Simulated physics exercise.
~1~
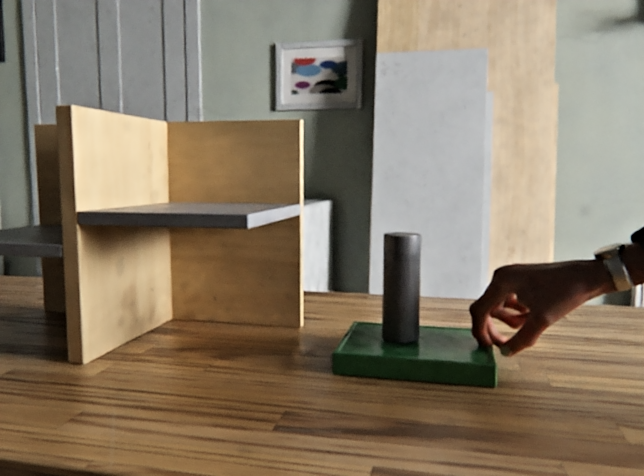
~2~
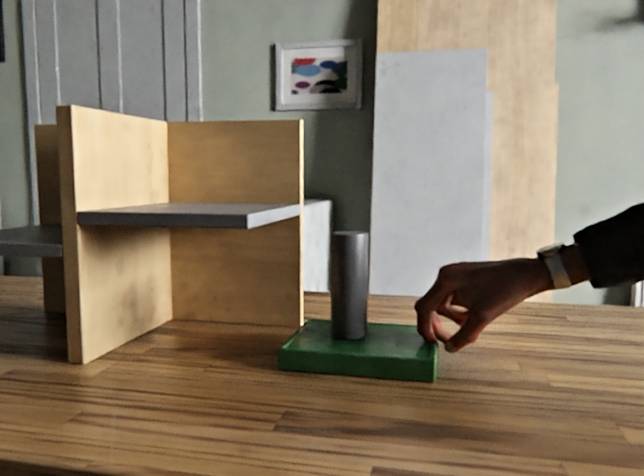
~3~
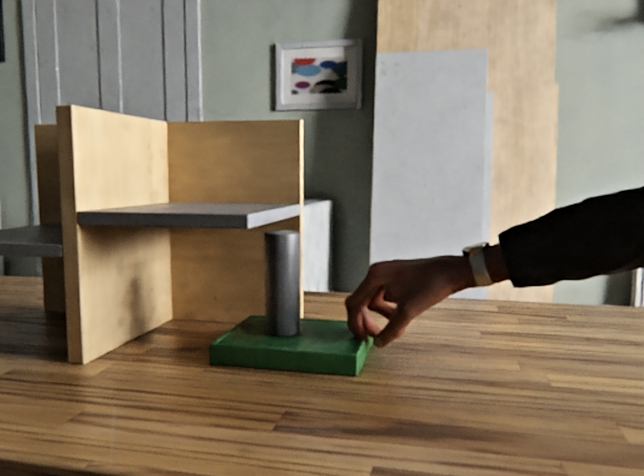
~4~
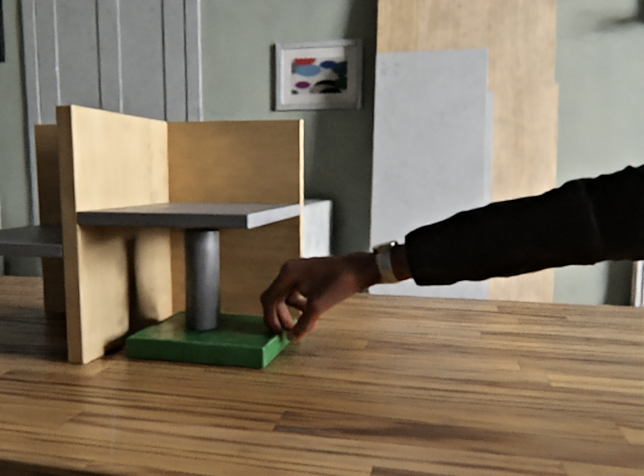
A hand slid a green tray carrying an upright grey cylinder leftward across a wooden table toward a wooden stand with a grey shelf, and the cylinder passed under the shelf without being knocked, ending up still standing beneath it.
